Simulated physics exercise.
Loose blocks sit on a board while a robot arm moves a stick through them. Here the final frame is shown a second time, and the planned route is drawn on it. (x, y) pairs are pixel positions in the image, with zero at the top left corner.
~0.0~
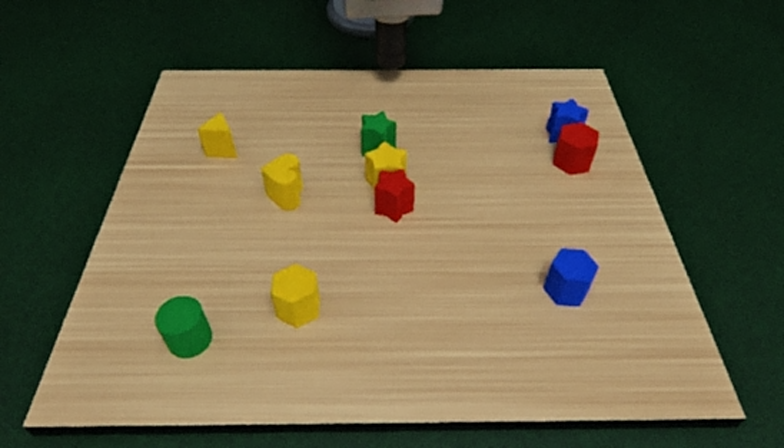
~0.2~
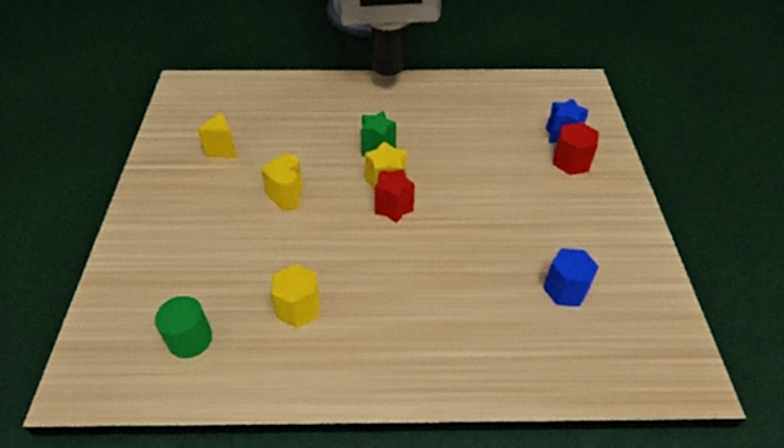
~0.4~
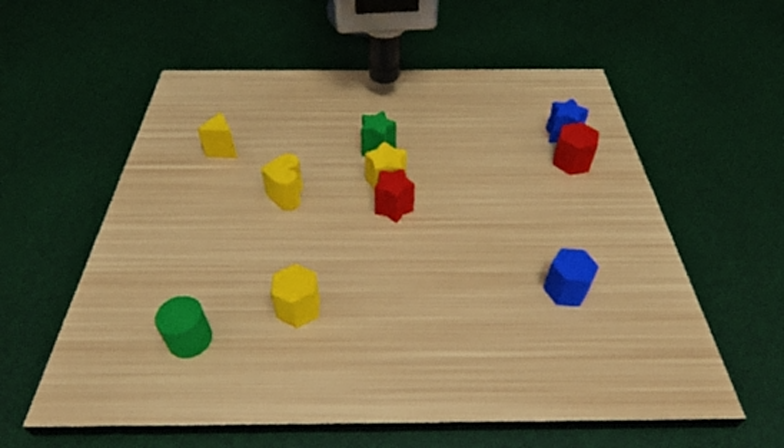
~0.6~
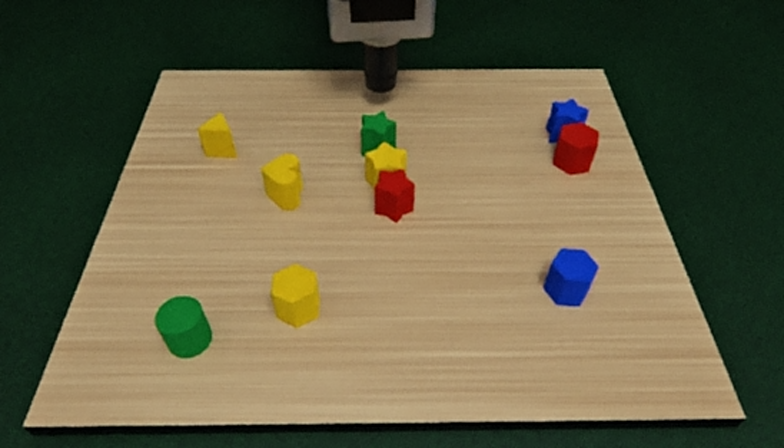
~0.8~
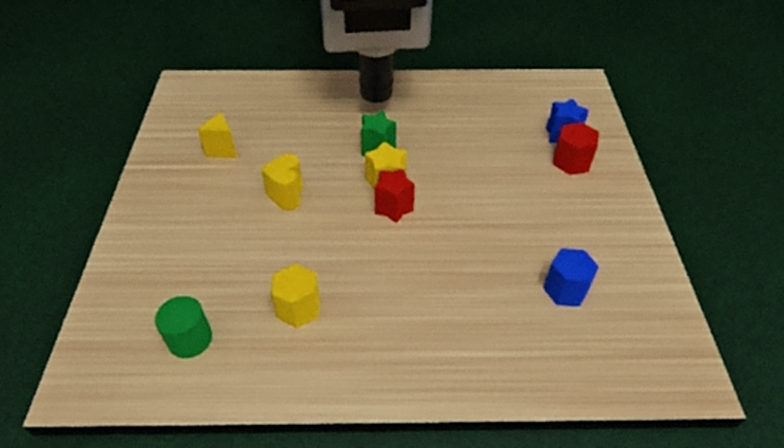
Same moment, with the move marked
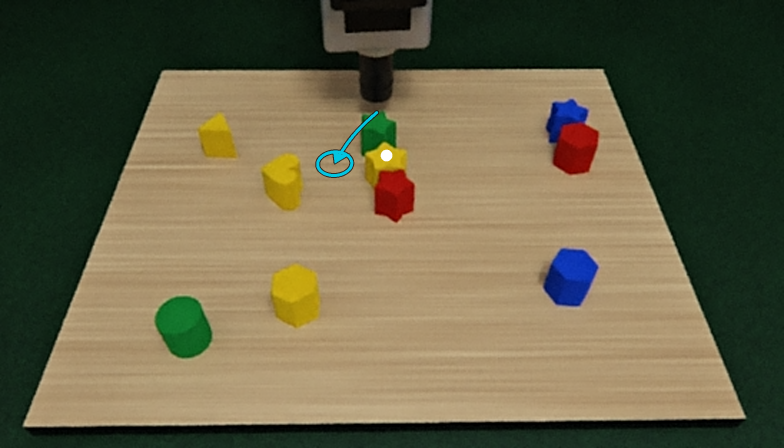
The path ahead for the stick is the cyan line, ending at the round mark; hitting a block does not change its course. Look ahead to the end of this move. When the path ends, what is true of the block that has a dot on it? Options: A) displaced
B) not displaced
My answer is option B.
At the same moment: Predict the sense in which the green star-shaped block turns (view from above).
That block twists counter-clockwise.
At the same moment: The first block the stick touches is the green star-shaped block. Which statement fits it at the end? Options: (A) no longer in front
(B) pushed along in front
A - no longer in front.
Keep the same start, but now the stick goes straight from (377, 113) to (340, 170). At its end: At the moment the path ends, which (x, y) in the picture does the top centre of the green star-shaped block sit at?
Its top middle: (374, 136).
Drawn move, from (377, 113) over (361, 128) and (346, 145) to (335, 163); the dot is on the yellow star-shaped block.
On the path given first. Halfway along, stick at (352, 118); green star-shaped block at (376, 124), turned 15° anticlockwise.
At the end, stick at (333, 145); green star-shaped block at (372, 128), turned 60° anticlockwise; yellow star-shaped block still.
